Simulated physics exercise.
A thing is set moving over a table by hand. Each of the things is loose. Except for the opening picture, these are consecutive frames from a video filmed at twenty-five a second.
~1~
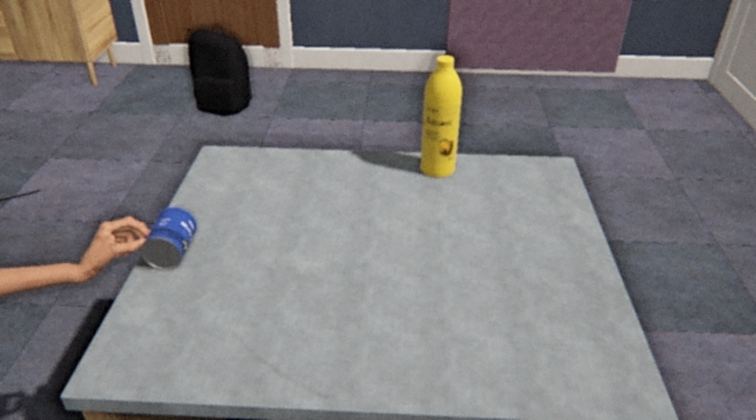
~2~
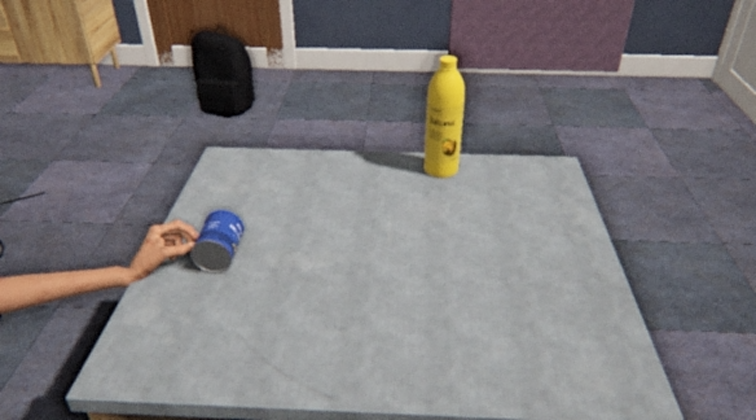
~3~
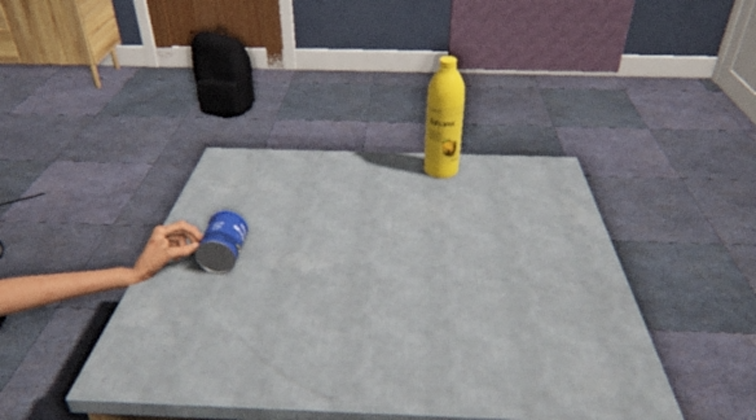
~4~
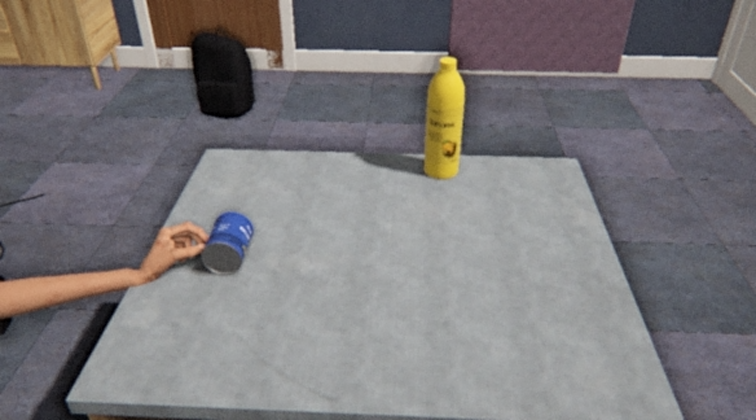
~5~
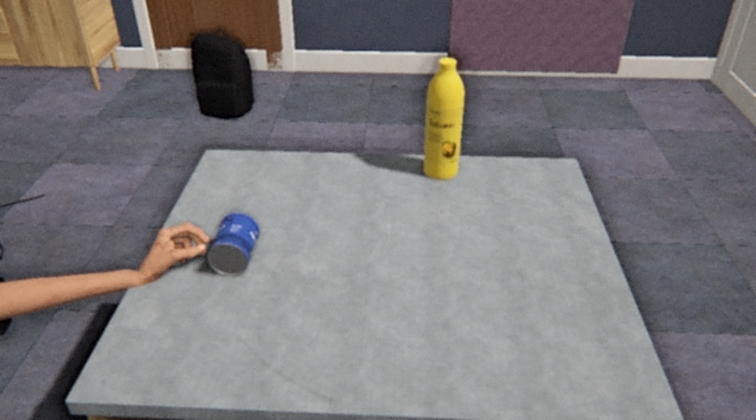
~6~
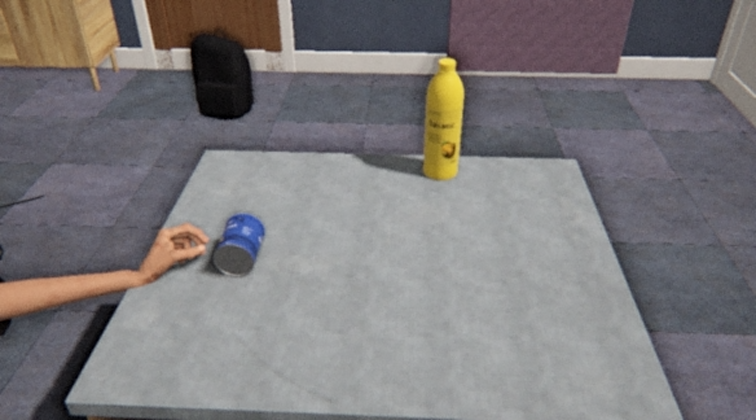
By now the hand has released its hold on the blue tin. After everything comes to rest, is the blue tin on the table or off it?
Most likely it never makes it off the table.
Then, 0.10 s on from there, blue tin shifted about its own width near (253, 245).
Then, 0.20 s on from there, blue tin shifted about its own width near (265, 246).
Then, 0.30 s on from there, blue tin shifted about its own width near (274, 246).
Then, 0.60 s on from there, blue tin shifted about its own width near (287, 247).
In the end, moved from the start, blue tin. At the end, from the last picture's camera, blue tin near (288, 247).
